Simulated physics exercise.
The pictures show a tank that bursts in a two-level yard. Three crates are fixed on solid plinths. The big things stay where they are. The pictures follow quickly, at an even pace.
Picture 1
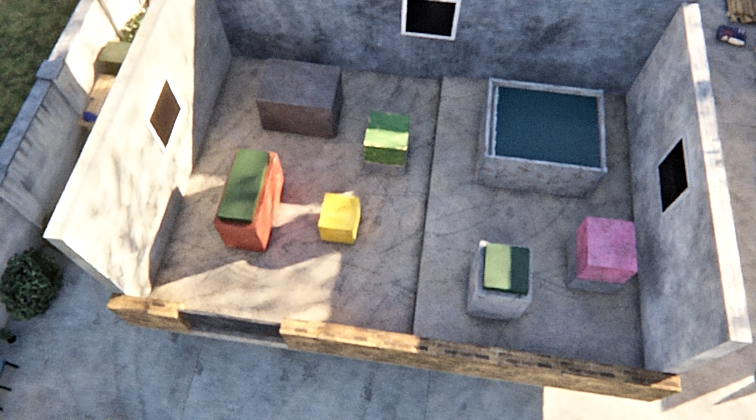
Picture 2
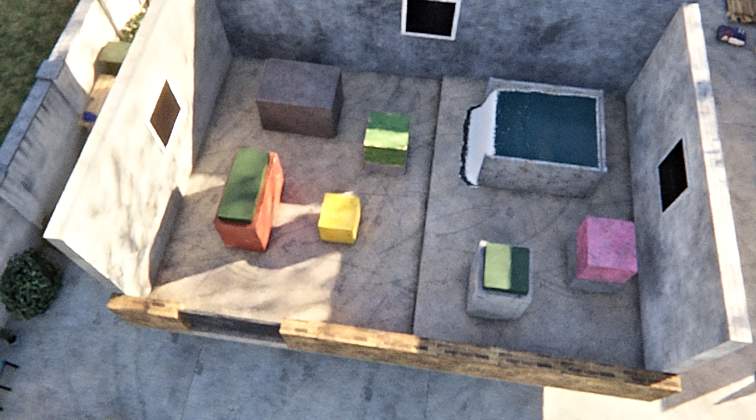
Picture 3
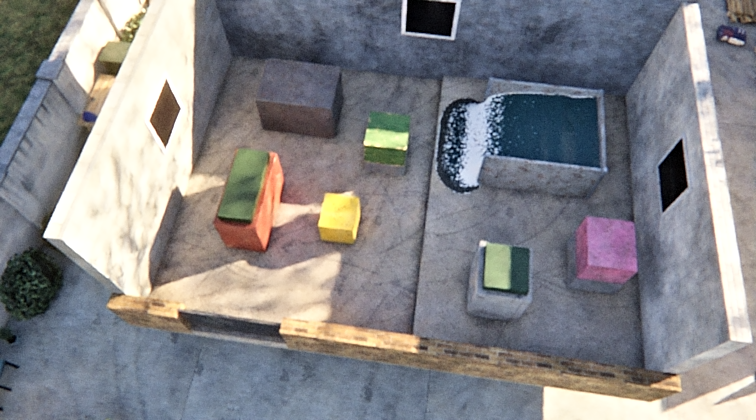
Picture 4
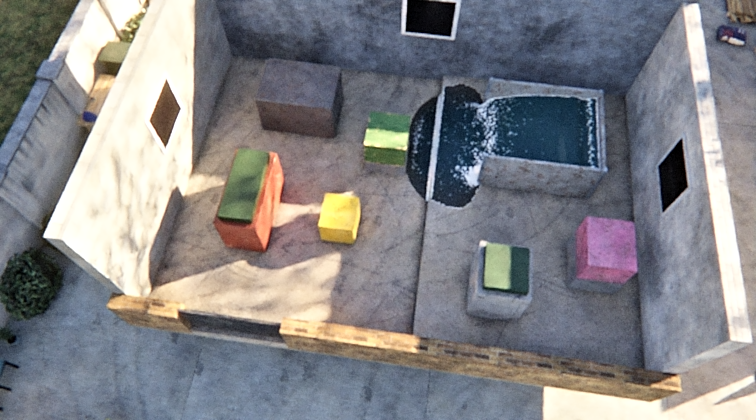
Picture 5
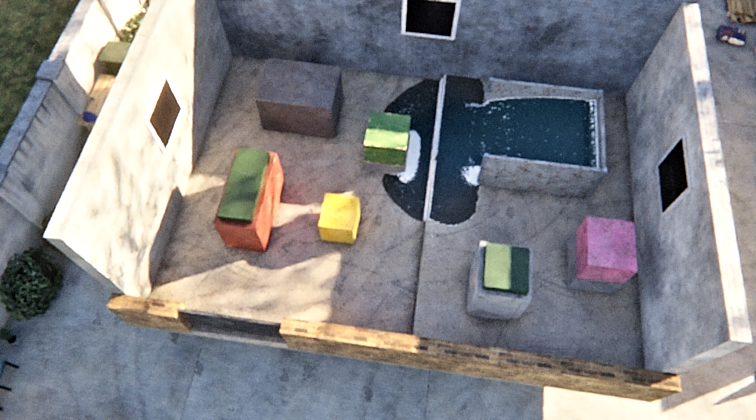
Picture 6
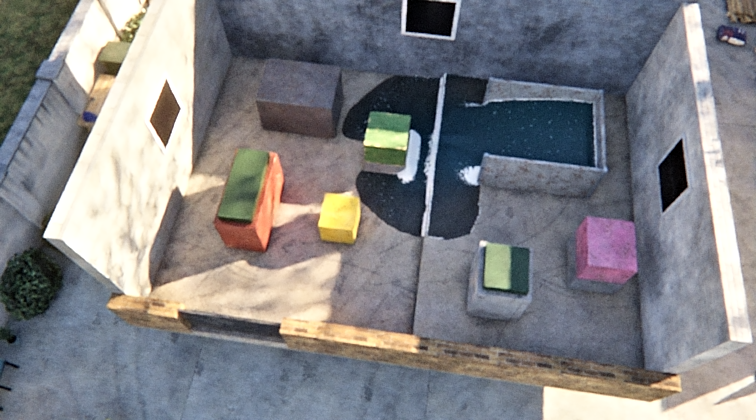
A roofless, grey-walled yard with a low brick front edge is seen from high above by a camera that stays still. A dark grey block, a green block, a red block with a green top and a yellow cube stand on the left, with a tank of dark water at right above a green-topped block and a pink cube. Water bursts from the tank's left side, foams across the floor, crosses the dividing line and spreads around the green block as the tank's level drops.
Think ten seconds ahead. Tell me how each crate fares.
In the end: The yellow crate is soaked; the pink crate keeps dry; the green crate is soaked.
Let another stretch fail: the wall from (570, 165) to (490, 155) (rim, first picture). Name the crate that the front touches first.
I say the pink crate.
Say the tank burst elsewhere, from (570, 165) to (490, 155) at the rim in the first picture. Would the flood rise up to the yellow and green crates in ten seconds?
My reading: Yellow crate is soaked, green crate is spared.
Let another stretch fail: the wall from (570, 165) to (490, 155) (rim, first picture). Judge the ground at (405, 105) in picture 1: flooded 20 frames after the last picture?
Verdict: Clear.
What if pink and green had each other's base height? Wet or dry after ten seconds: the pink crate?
My reading: Pink crate is spared.
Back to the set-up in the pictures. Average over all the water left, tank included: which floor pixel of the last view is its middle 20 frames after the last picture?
Close to (364, 166).
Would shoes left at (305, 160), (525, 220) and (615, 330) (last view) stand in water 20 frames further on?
One after the other: Awash, not flooded, dry.
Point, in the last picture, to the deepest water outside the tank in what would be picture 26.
At about (257, 64).
A moment on, water covers 25 % of the floor; the yellow crate water round its plinth, the pink crate not reached, the green crate water round its plinth.
Next, water covers 40 % of the floor; the yellow crate water round its plinth, the pink crate not reached, the green crate water round its plinth.
Then, water covers 60 % of the floor; the yellow crate water round its plinth, the pink crate not reached, the green crate water round its plinth.
Later, water covers 65 % of the floor; the yellow crate water round its plinth, the pink crate not reached, the green crate water round its plinth.
In the end, water covers 65 % of the floor; the yellow crate was topped, the pink crate stayed above the water, the green crate was topped.
